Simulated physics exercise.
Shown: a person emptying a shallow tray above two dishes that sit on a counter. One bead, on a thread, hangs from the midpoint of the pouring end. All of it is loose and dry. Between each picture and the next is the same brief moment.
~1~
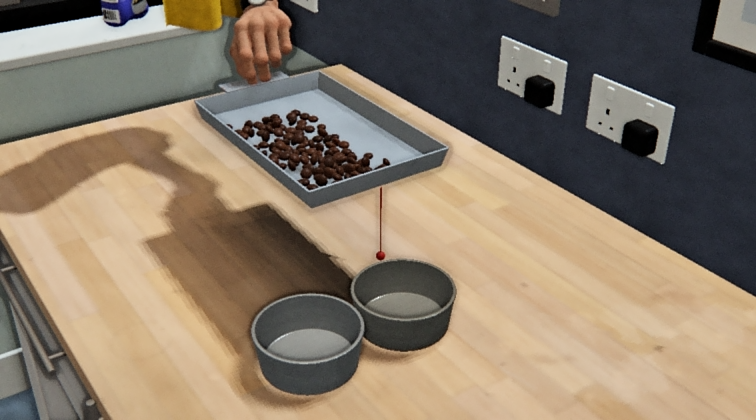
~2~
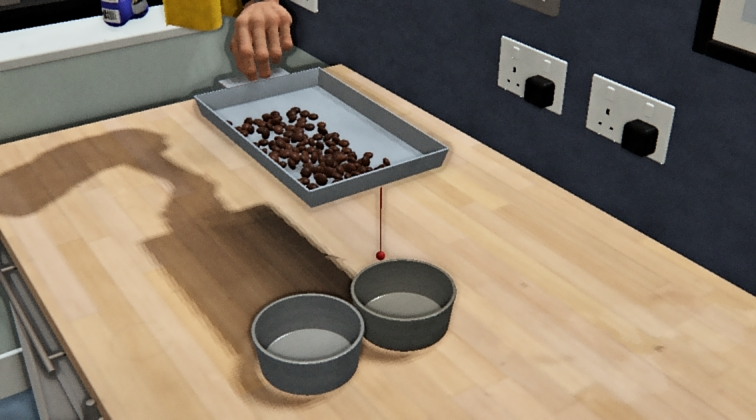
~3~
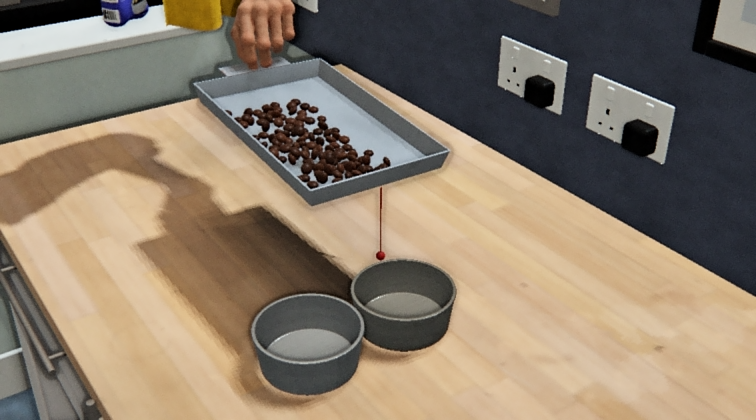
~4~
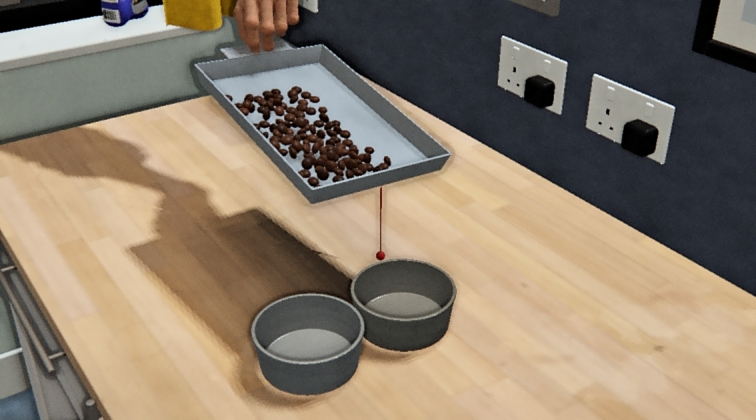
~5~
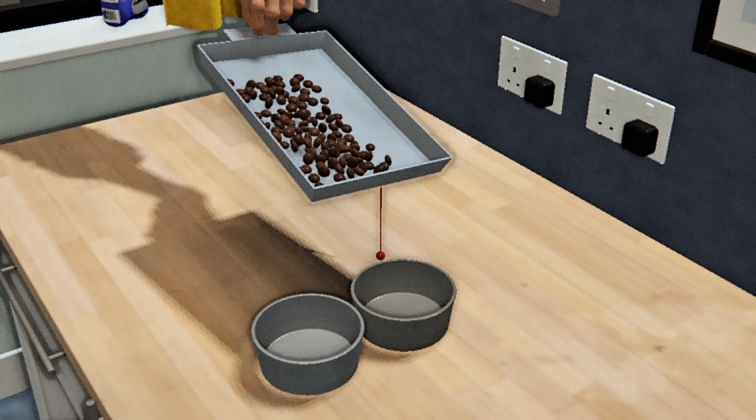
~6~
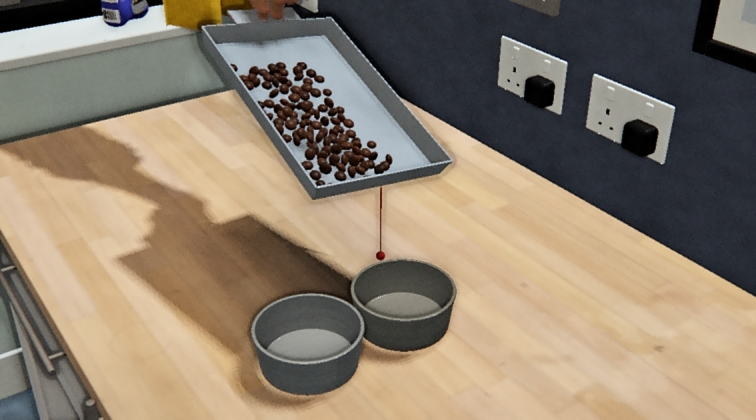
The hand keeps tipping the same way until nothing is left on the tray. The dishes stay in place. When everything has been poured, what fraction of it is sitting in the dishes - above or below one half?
Below one half.
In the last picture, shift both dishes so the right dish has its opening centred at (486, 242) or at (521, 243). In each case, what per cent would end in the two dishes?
80 %, then 80 %.
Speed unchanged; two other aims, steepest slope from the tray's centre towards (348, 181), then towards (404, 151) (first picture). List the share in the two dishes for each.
Case one 90 %; case two 0 %.
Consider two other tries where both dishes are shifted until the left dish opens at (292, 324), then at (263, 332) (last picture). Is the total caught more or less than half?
With the first shift the pair saves less than a half; with the second, less than a half.
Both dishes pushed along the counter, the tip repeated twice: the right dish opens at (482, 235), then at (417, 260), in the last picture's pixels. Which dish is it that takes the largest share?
First try, the dish to the left; second try, the dish to the right.
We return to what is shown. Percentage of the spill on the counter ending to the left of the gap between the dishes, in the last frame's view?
Roughly 0 %.
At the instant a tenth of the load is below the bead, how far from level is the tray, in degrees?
Reading: Some 80°.
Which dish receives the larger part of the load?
So the winner turns out to be the right-side one.
Just after the last frame, tray tipped steeply; almost all on the tray; about a tenth in the air.
A moment on, tray tipped past a quarter turn; roughly a quarter on the tray; roughly a quarter in the right dish; roughly half outside both; about a tenth in the air.
Further on, tray tipped past a quarter turn; roughly a third in the right dish; roughly two thirds outside both.
When it is over, tray tipped past a quarter turn; not one in the left dish; roughly a third in the right dish; roughly two thirds outside both.
